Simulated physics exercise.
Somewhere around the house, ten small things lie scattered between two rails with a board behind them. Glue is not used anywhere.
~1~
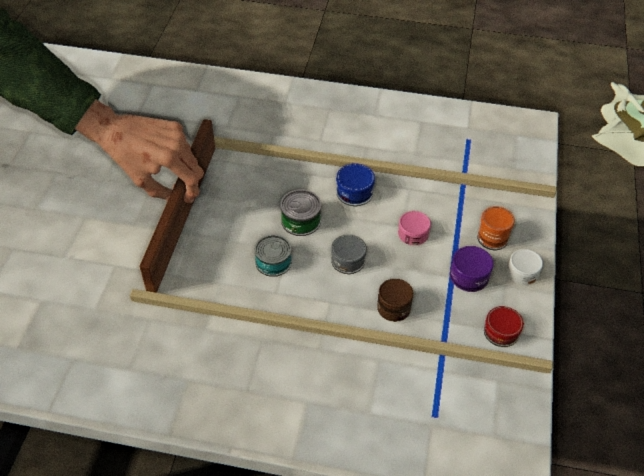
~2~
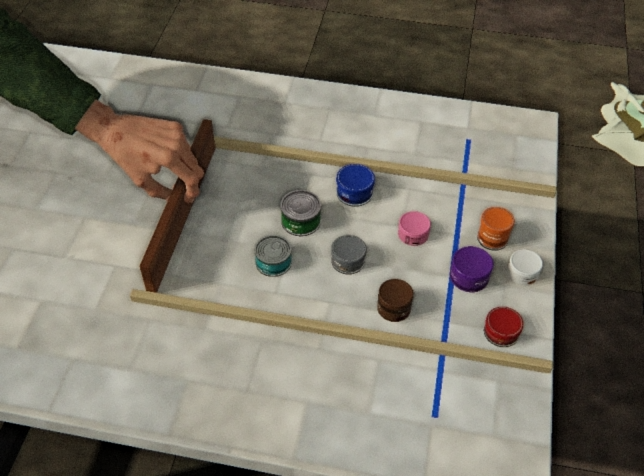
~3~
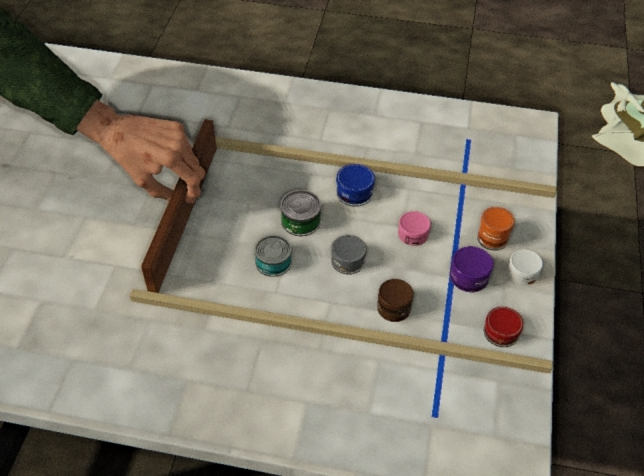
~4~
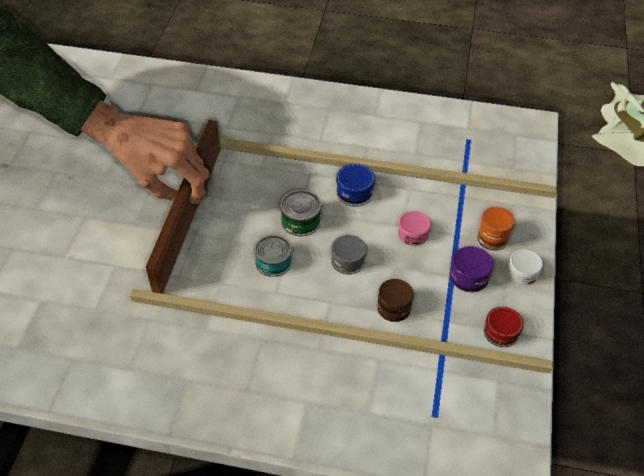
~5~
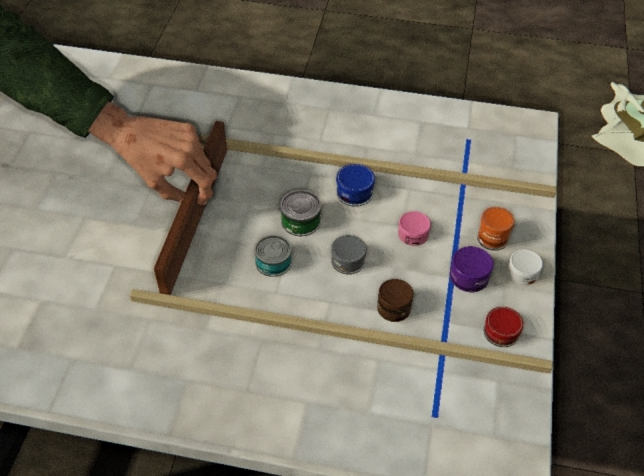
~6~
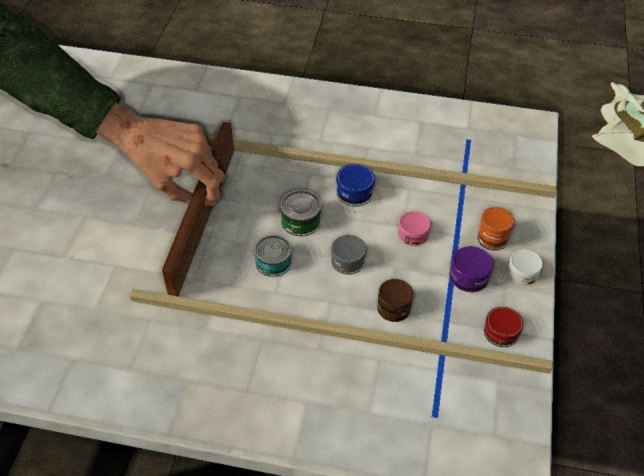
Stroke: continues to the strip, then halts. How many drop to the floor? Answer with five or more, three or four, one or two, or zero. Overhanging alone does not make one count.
The count that falls is zero.
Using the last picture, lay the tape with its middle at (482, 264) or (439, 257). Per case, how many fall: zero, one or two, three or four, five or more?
The falls would be 1 or 2; not one.
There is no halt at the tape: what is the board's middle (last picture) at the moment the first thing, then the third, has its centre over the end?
It sits around (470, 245) and after that around (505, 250).
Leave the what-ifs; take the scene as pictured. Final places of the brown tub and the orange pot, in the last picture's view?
Looks like one lands around (464, 322), and the other around (543, 228).
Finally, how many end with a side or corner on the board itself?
In total, 5.
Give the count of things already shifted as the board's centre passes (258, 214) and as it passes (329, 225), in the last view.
First 0 and then 4.
Early on, none off yet; white tub at rest near (525, 268); red tin at rest near (503, 327); orange pot at rest near (495, 229).
Finally, the number that fall off is zero.
